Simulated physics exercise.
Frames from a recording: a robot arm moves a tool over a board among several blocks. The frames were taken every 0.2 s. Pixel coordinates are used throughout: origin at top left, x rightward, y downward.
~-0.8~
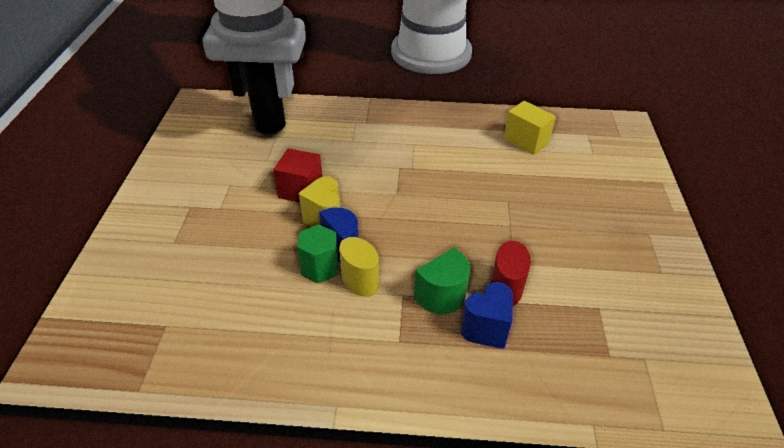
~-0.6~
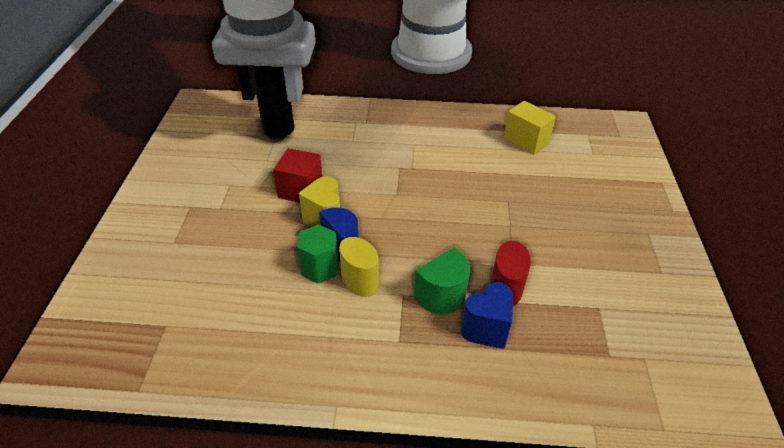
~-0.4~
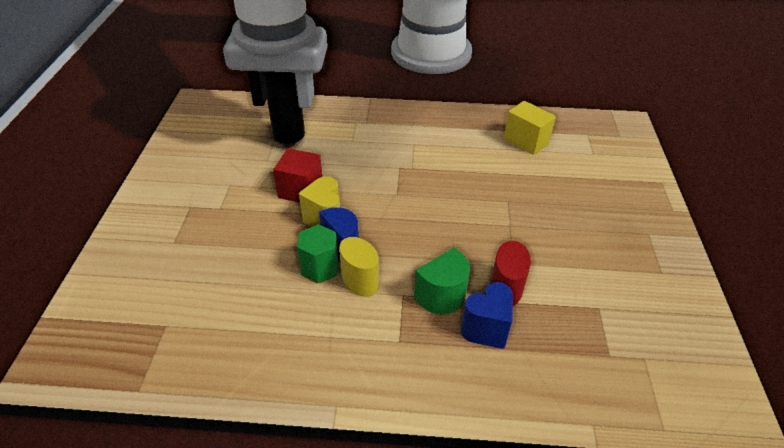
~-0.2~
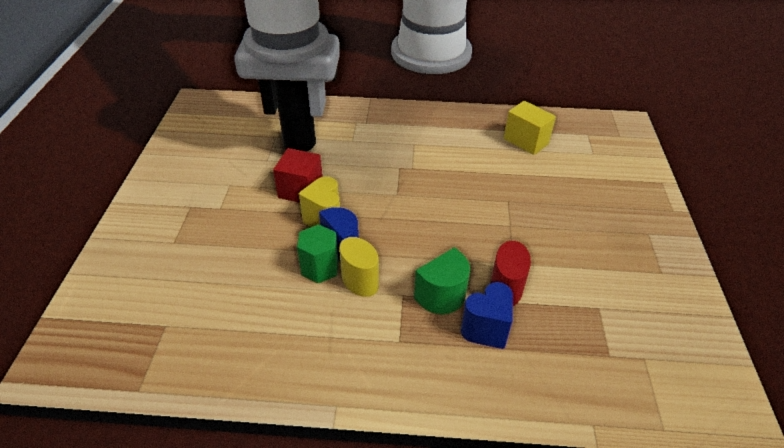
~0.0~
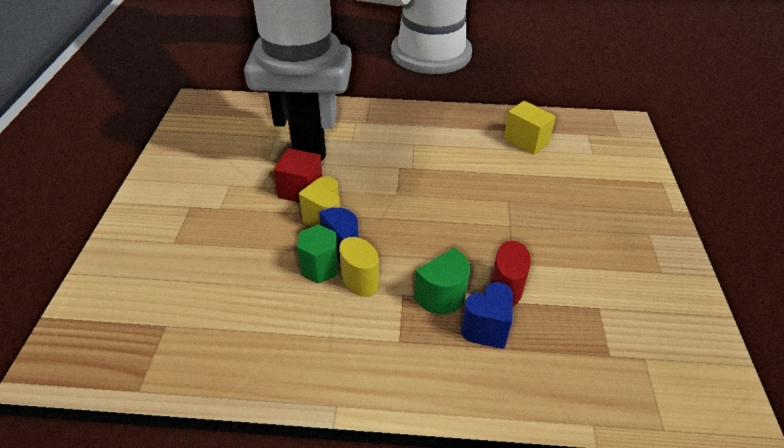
The clip opens on a wooden board scattered with red, yellow, green and blue blocks, with a robot arm holding a dark tool near the upper left. The arm moves the tool slowly a short way right and toward the viewer, ending close behind the red block, while the blocks stay still.
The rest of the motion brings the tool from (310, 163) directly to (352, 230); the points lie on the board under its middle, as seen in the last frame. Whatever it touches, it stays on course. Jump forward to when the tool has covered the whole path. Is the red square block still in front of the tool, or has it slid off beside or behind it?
Answer: Slipped away.
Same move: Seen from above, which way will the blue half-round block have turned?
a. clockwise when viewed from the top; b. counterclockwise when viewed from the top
I choose b.
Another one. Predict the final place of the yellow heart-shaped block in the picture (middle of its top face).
Its top middle will sit at (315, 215).
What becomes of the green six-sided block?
Shifted out of place.
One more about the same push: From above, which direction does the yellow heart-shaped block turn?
Its spin: Clockwise.
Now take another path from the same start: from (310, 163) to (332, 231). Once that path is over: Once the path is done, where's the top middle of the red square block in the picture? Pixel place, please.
I'd expect the centre of its top face to be at (283, 192).
On the path given first. One third of the way, tool at (323, 176); red square block at (295, 174), turned 35° clockwise.
Two thirds of the way, tool at (337, 199); red square block at (292, 177), turned 45° clockwise; green six-sided block at (313, 247); yellow heart-shaped block at (319, 203), turned 30° clockwise; blue half-round block at (339, 228), turned 35° anticlockwise.
At the end, tool at (351, 223); red square block at (292, 177), turned 45° clockwise; green six-sided block at (311, 264), turned 15° clockwise; yellow heart-shaped block at (315, 215), turned 100° clockwise; blue half-round block at (337, 237), turned 65° anticlockwise.
